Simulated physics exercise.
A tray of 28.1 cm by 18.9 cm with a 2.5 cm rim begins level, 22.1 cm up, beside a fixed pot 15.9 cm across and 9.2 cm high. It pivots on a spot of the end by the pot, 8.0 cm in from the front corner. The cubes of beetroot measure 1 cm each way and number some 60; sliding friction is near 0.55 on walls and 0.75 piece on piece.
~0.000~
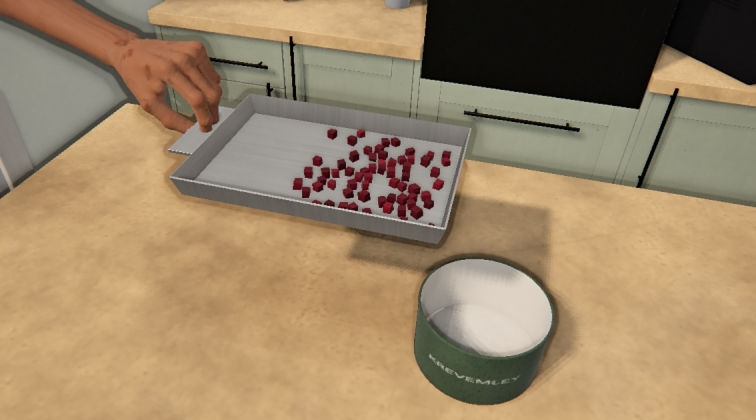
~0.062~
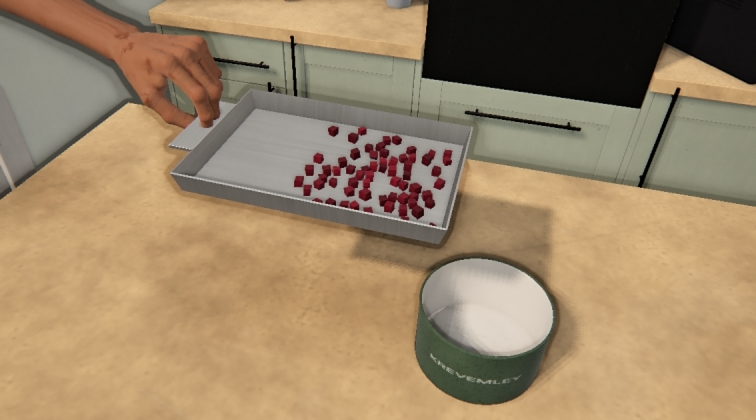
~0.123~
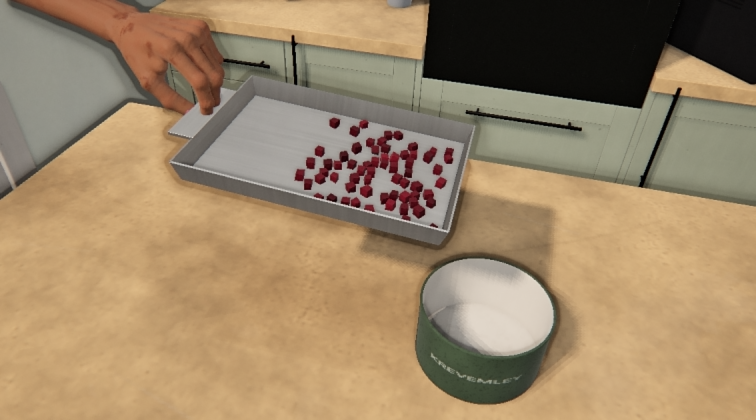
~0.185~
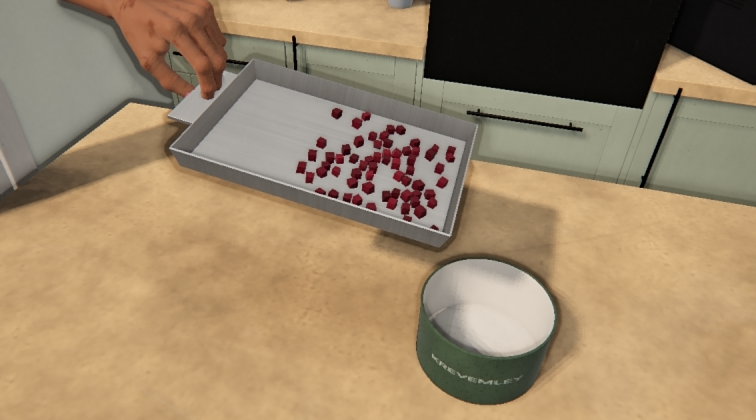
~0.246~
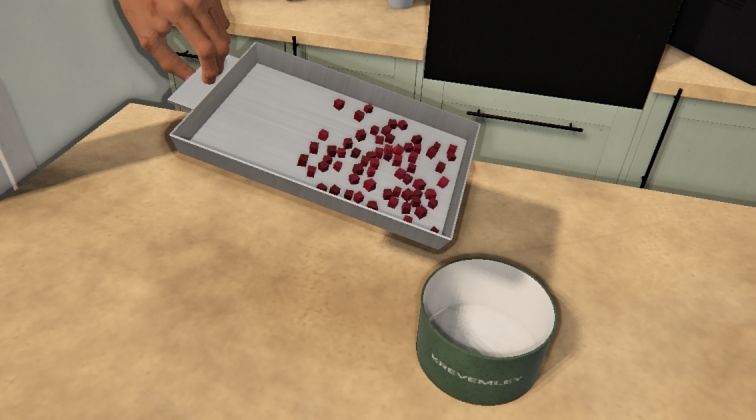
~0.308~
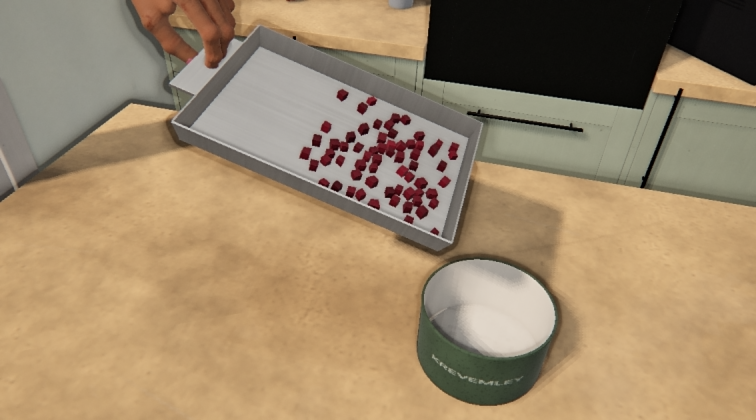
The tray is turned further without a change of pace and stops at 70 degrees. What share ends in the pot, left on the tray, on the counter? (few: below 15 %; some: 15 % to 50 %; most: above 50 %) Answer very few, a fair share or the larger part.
Pot: Very few, tray: The larger part, counter: Very few.
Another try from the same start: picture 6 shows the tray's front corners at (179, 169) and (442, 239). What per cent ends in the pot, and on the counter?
Pot 0, counter 10.
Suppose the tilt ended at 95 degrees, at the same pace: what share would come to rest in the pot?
Then about 70 per cent.
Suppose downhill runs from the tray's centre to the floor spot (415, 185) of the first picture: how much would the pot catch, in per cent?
About 5 per cent.
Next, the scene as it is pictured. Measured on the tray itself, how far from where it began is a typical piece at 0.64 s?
Some 3 cm.
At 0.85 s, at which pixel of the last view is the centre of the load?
Around (440, 202).
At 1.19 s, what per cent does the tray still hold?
About 90 per cent.
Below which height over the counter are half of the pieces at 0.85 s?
Roughly 24 cm.
After 0.64 s, tilt 44 degrees; the tray holds 100 %, the pot 0 %.
Then, at 0.85 s, tilt 60 degrees; the tray holds 100 %, the pot 0 %.
After 1.19 s, tilt 70 degrees; the tray holds 90 %, the pot 5 %.
In the end, at 2.3 s, pot 10 %, tray 85 %, counter 5 %.
